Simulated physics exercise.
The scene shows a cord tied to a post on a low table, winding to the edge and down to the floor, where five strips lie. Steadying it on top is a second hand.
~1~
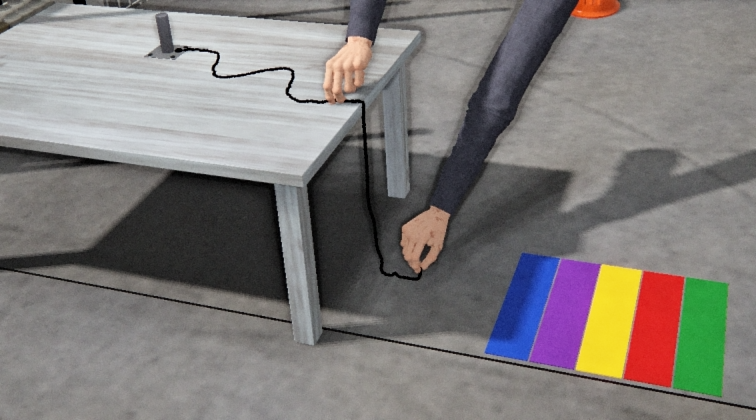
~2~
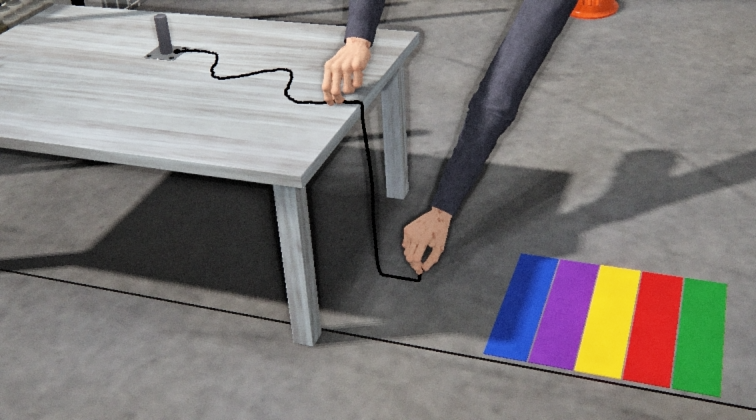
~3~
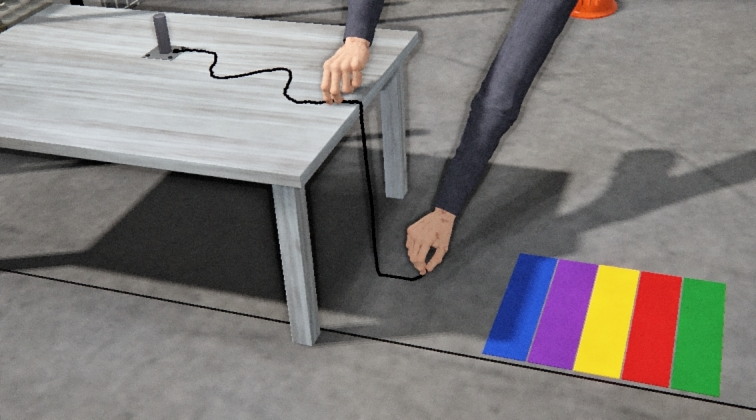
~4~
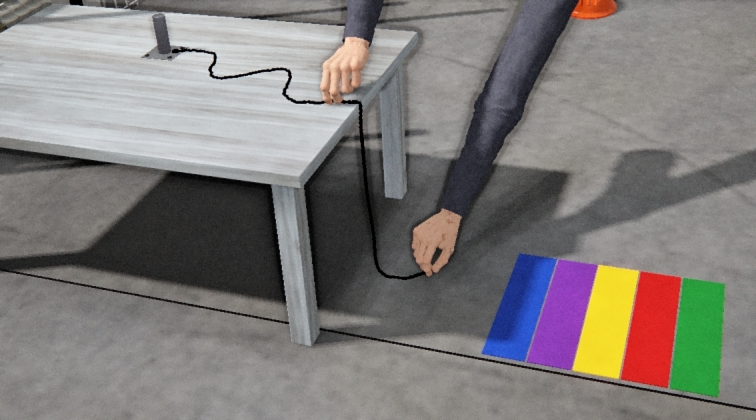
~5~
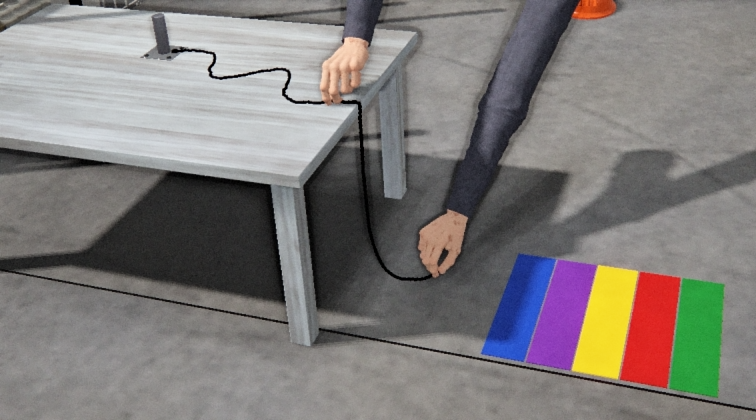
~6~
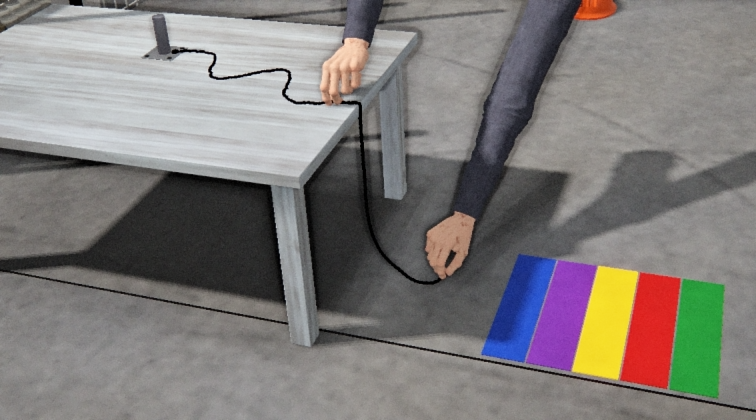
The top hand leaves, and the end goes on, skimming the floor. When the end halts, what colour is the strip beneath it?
Red.
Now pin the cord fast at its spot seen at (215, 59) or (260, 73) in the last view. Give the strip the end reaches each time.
Try 1 - red; try 2 - yellow.
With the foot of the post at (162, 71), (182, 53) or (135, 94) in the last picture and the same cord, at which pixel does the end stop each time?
You'd find it around (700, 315), then (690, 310), and finally (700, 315).
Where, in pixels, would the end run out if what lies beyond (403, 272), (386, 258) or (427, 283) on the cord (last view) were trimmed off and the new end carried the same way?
Case by case: (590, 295), (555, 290) and (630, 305).
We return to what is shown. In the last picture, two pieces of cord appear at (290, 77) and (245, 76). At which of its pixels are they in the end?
They finish close to (339, 88) and close to (286, 77).
Early on, end near (589, 297); over yellow.
Midway, end near (637, 304); over red.
At the end of the slack, end near (665, 309); over red. Over red.
